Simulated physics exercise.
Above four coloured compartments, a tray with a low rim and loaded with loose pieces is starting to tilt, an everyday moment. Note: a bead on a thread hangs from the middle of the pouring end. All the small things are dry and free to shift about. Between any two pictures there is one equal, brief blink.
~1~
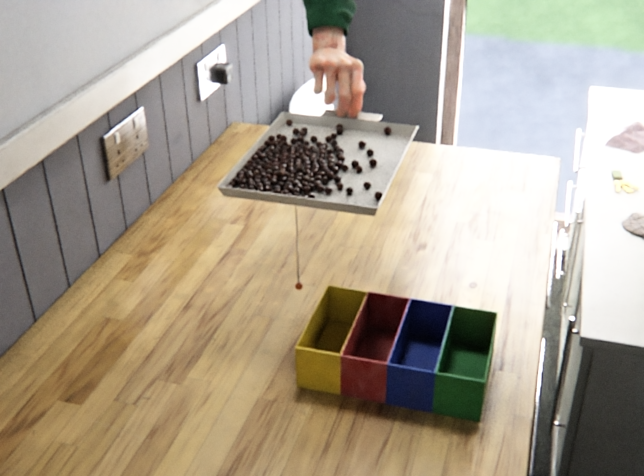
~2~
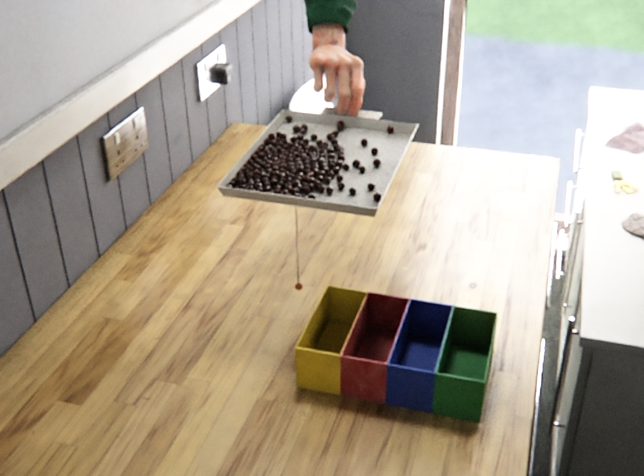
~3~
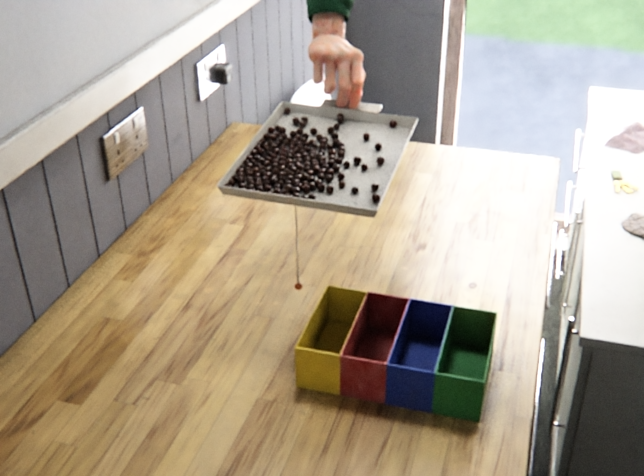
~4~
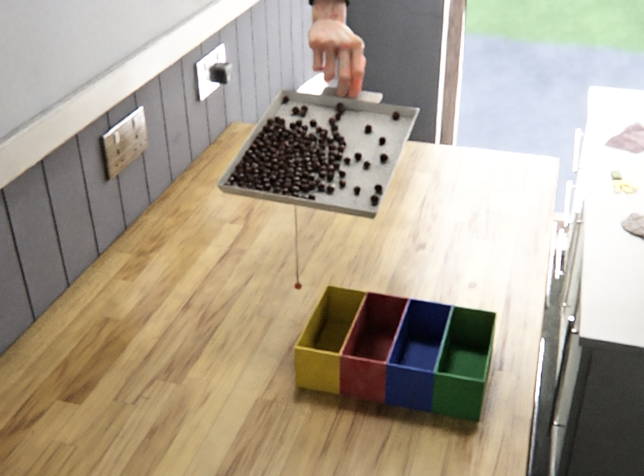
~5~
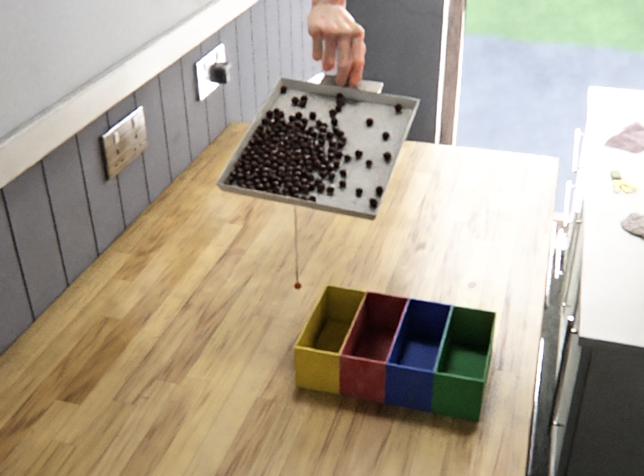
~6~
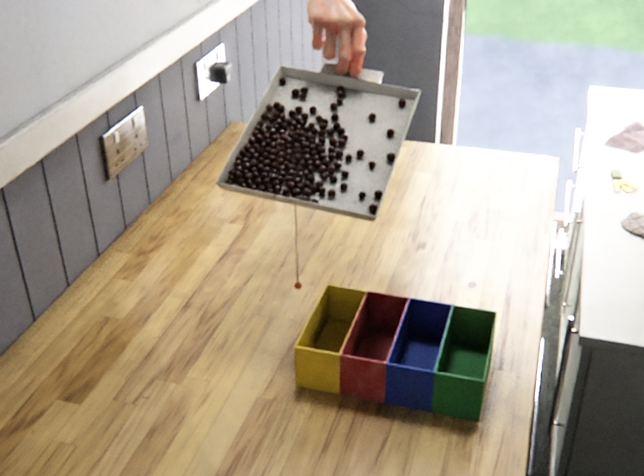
A hand gradually tilts a tray of small dark balls toward the viewer above four coloured compartments.
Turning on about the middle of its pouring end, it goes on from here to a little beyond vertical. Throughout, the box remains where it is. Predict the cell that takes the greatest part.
I would say the red cell.
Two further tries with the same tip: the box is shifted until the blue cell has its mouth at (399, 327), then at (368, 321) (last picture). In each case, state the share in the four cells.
You'd get near 90 percent first and near 90 percent next.
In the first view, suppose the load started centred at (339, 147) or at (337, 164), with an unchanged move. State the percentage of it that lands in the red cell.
Around 50 percent the first time and around 40 percent the second time.
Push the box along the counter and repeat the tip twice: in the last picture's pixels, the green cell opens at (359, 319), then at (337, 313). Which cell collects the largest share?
That green cell, then the green one.
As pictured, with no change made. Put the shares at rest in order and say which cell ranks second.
The answer is that yellow cell.
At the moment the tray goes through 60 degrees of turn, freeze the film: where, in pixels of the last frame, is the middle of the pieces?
The load is centred about (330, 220).
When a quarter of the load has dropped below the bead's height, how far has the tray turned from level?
A tilt of roughly 65°.
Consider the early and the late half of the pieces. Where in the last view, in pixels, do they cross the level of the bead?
Around (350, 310), followed by around (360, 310).
Shortly afterwards, tray tipped steeply; near half on the tray; a little in the red cell; a little in the yellow cell; only a few in the blue cell; near a quarter falling or outside the box.
Next, tray tipped right over; only a few on the tray; near a third in the red cell; near a third in the yellow cell; a little in the blue cell; near a quarter falling or outside the box.
Some moments later, tray tipped past a quarter turn; near half in the red cell; near a third in the yellow cell; a little in the blue cell; near a quarter falling or outside the box.
In the end, tray tipped past a quarter turn; near half in the red cell; near a third in the yellow cell; a little in the blue cell; none at all in the green cell; near a quarter outside the box.
